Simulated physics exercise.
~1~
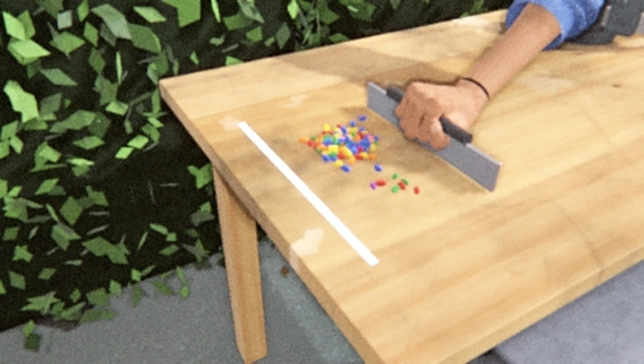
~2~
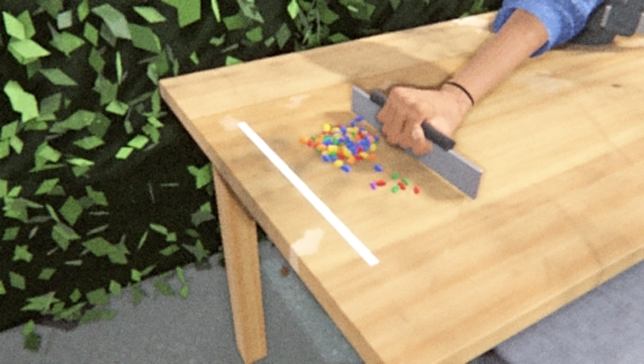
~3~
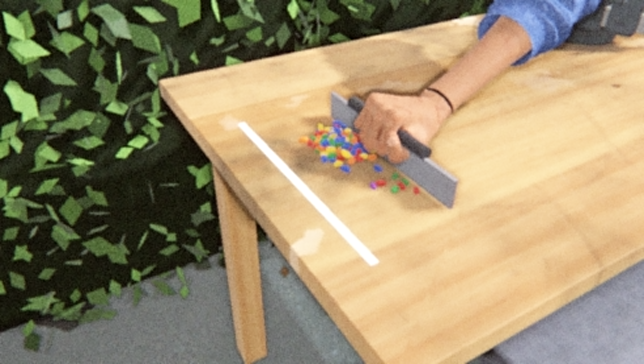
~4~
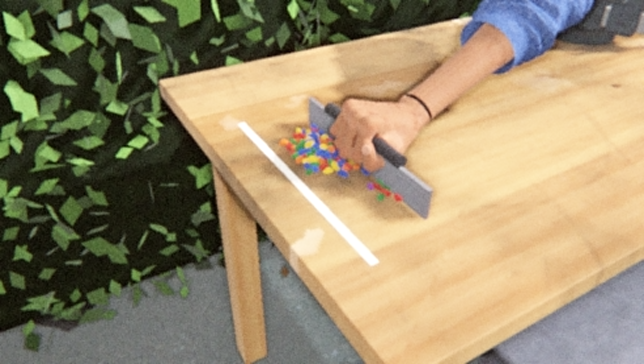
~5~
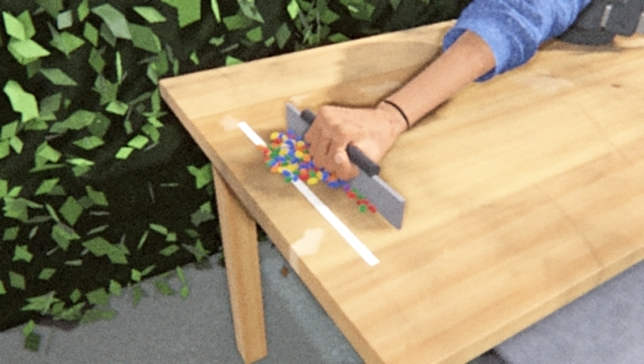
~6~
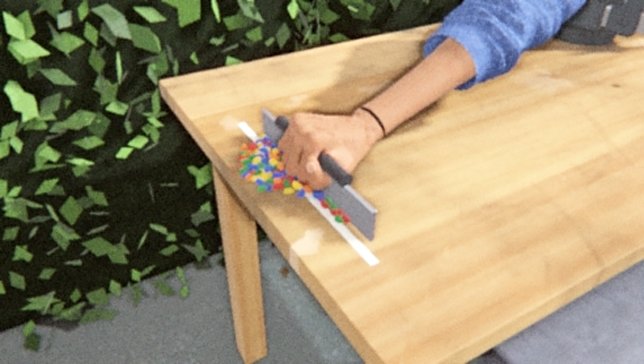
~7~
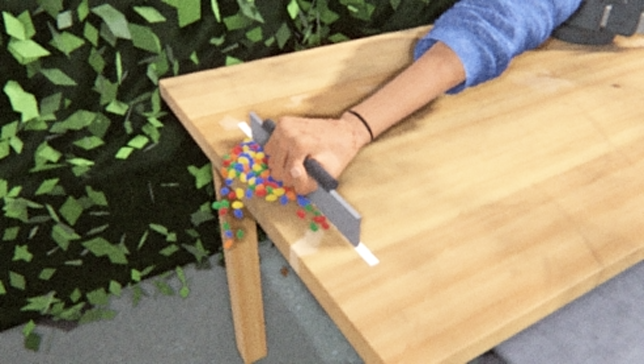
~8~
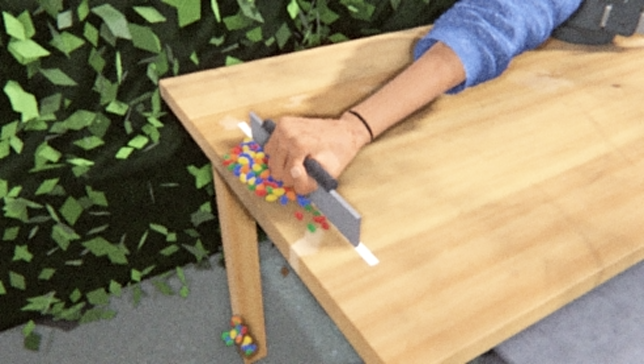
In the video, a hand slides a scraper left across a wooden table, pushing colourful little pieces toward a white tape strip, where it stops. Some pieces from the larger back pile drop off the edge beside the table leg, while the smaller front group stays on top.
